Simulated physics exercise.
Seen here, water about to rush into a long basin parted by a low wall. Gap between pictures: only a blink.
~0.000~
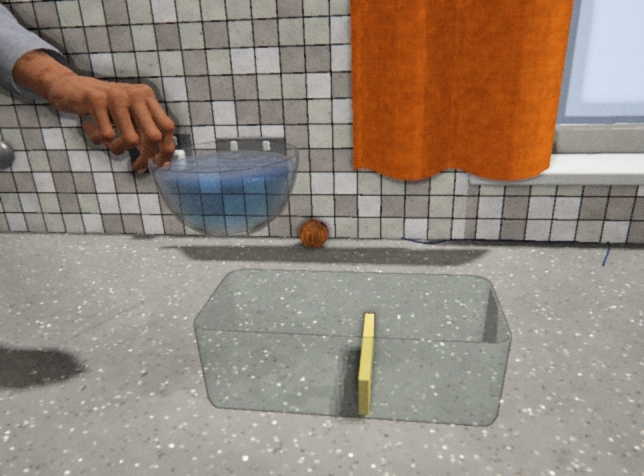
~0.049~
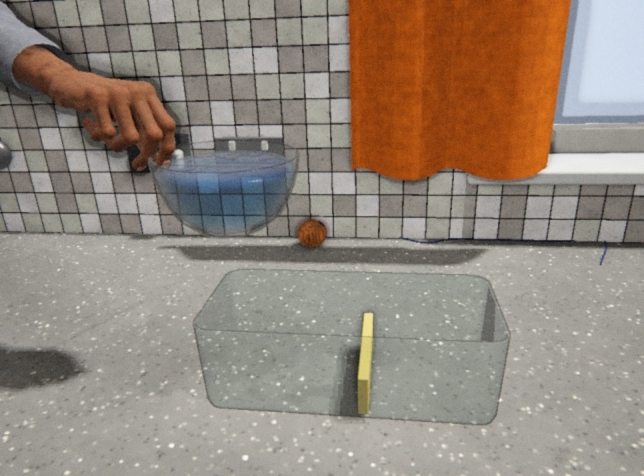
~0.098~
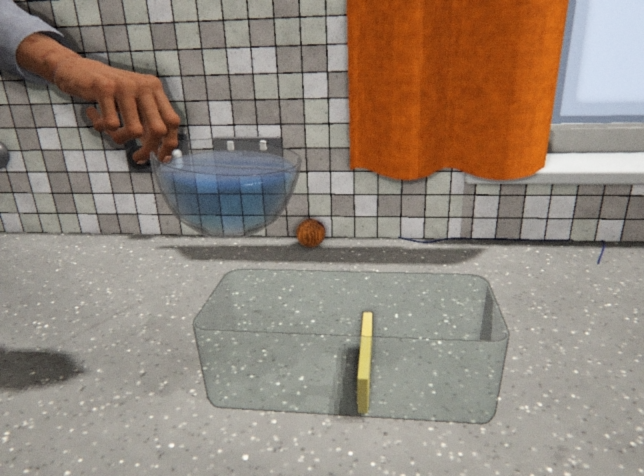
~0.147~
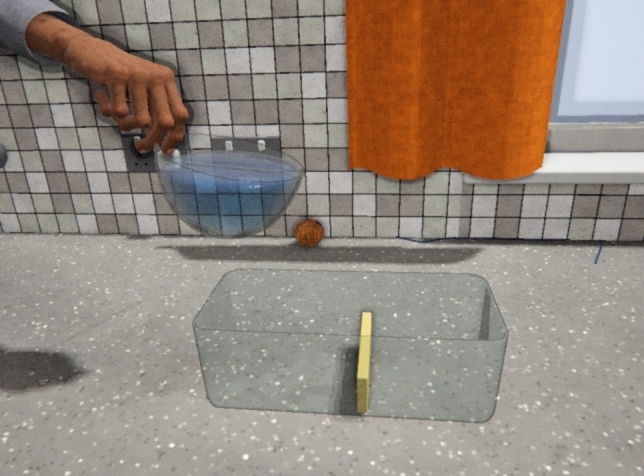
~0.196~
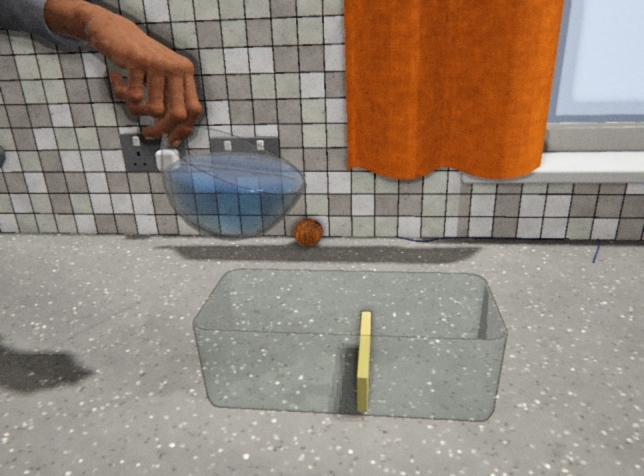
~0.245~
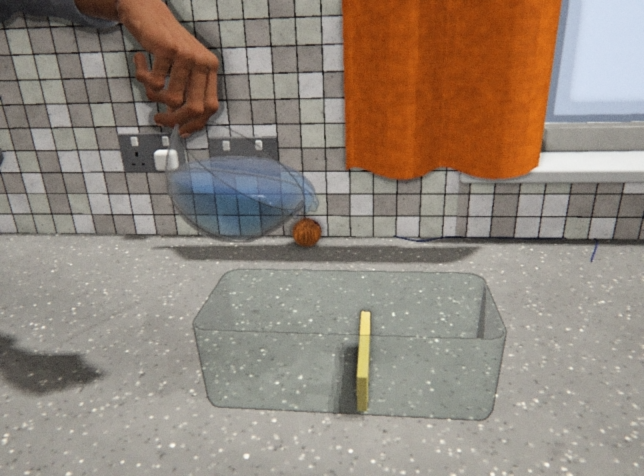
On a speckled counter by a tiled wall, a hand tilted a clear bowl of blue water further and further to the right, behind a long see-through basin with a low yellow divider.
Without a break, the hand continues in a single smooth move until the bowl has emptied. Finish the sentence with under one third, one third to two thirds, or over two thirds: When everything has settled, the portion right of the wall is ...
When everything has settled, the portion right of the wall is under one third.
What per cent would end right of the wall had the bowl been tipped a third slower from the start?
Roughly 35 per cent ends up there.
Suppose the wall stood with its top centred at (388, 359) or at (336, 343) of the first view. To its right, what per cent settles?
First try: Roughly 40 per cent; second try: 55 per cent.
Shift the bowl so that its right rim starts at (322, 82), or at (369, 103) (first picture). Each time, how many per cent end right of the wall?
55 % and 70 %.
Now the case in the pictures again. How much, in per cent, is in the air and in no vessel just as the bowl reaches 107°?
30 %.
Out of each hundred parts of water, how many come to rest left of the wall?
I'd put it at around 65 %.
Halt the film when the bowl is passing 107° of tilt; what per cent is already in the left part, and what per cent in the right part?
40 % left, 20 % right.
A moment on, the bowl is tipped right over and 8 per cent is still to pour, 42 is left of the wall and 21 right of it.
Next, the bowl is tipped right over and 0 per cent is still to pour, 67 is left of the wall and 22 right of it.
Then the bowl is tipped right over and 0 per cent is still to pour, 63 is left of the wall and 26 right of it.
Later the bowl is tipped right over and 0 per cent is still to pour, 64 is left of the wall and 27 right of it.
At rest 64 per cent lies left of the wall, 26 right of it and 10 outside.
